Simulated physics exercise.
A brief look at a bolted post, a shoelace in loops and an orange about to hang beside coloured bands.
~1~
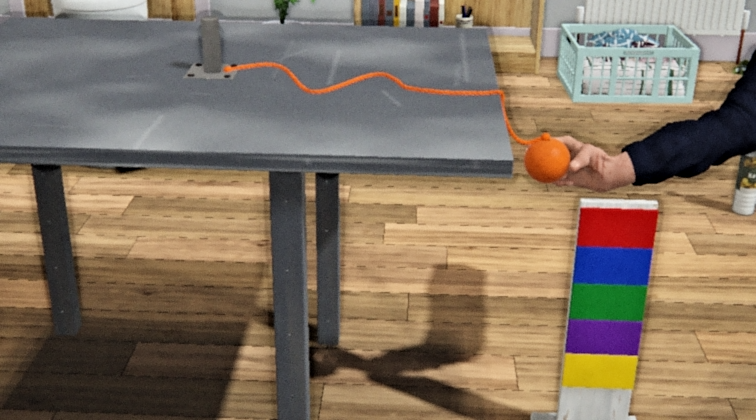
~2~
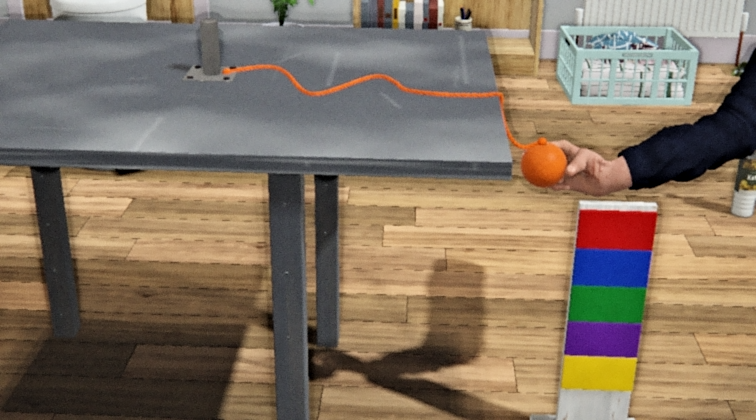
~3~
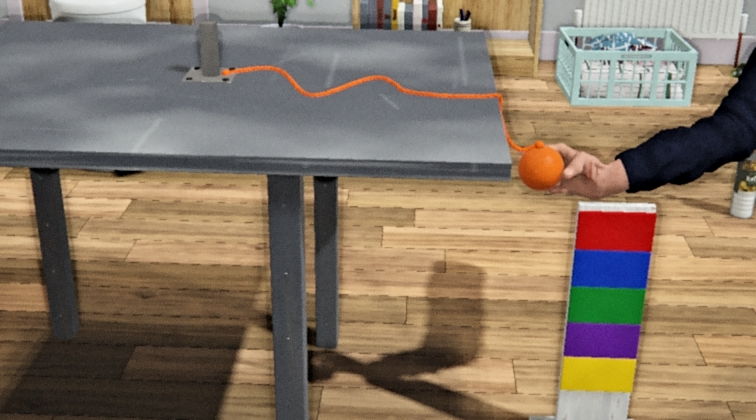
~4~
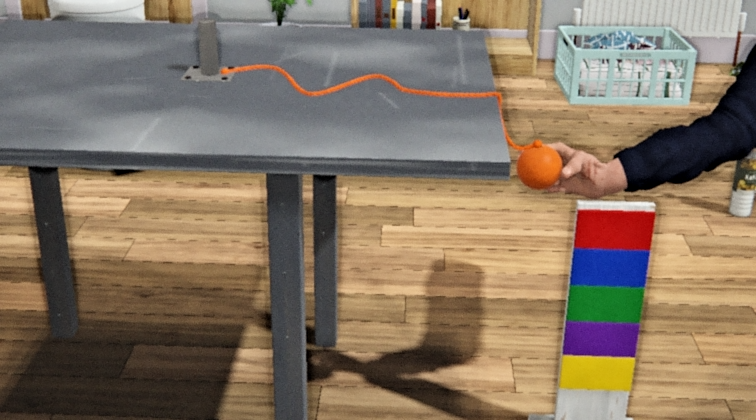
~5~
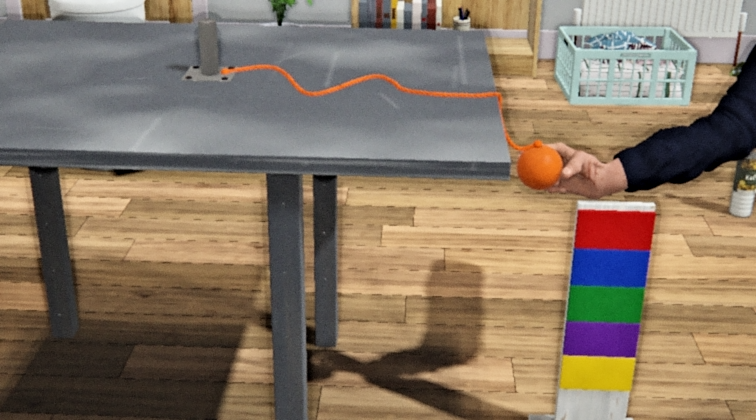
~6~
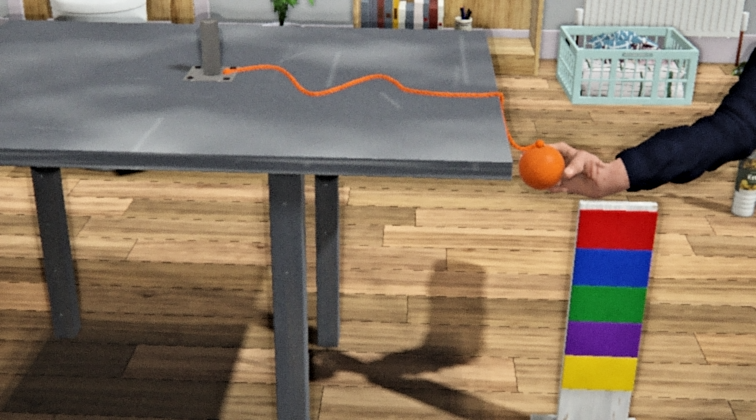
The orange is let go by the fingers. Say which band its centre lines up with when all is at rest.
It lines up with green.
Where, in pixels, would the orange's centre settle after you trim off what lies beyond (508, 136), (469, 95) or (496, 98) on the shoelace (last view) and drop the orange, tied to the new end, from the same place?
In turn, (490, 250) for the first, (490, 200) for the second and (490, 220) for the third.
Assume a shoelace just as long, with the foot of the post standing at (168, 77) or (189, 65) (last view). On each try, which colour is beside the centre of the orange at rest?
Answer, in order: Blue, blue.
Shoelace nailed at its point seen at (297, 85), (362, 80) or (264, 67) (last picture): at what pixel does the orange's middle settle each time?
Near (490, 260), then (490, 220), then (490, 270).
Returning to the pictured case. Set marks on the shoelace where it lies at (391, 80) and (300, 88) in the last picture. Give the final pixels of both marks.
First near (484, 92), second near (351, 82).
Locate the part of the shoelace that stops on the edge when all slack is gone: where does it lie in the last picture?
That spot lies near (398, 84).
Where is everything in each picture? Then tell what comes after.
The first picture shows orange (547, 161); red (618, 229); blue (613, 267); green (608, 303); purple (604, 339); yellow (600, 373).
The second picture shows orange (544, 165); shoelace through (260, 67) (297, 86) (356, 82) (406, 90) (490, 96).
The third picture shows orange (541, 168).
The fourth picture shows orange (540, 167); shoelace through (258, 67) (296, 86) (354, 82) (404, 90) (488, 96).
The fifth picture shows orange (540, 167).
The sixth picture shows orange (542, 167); shoelace through (260, 67) (298, 86) (356, 82) (406, 90) (490, 96).
Soon after, orange near (530, 278); level with blue.
Then, orange near (460, 283); level with green.
Further on, orange near (500, 294); level with green.
At rest, orange near (488, 294); level with green. The green one.
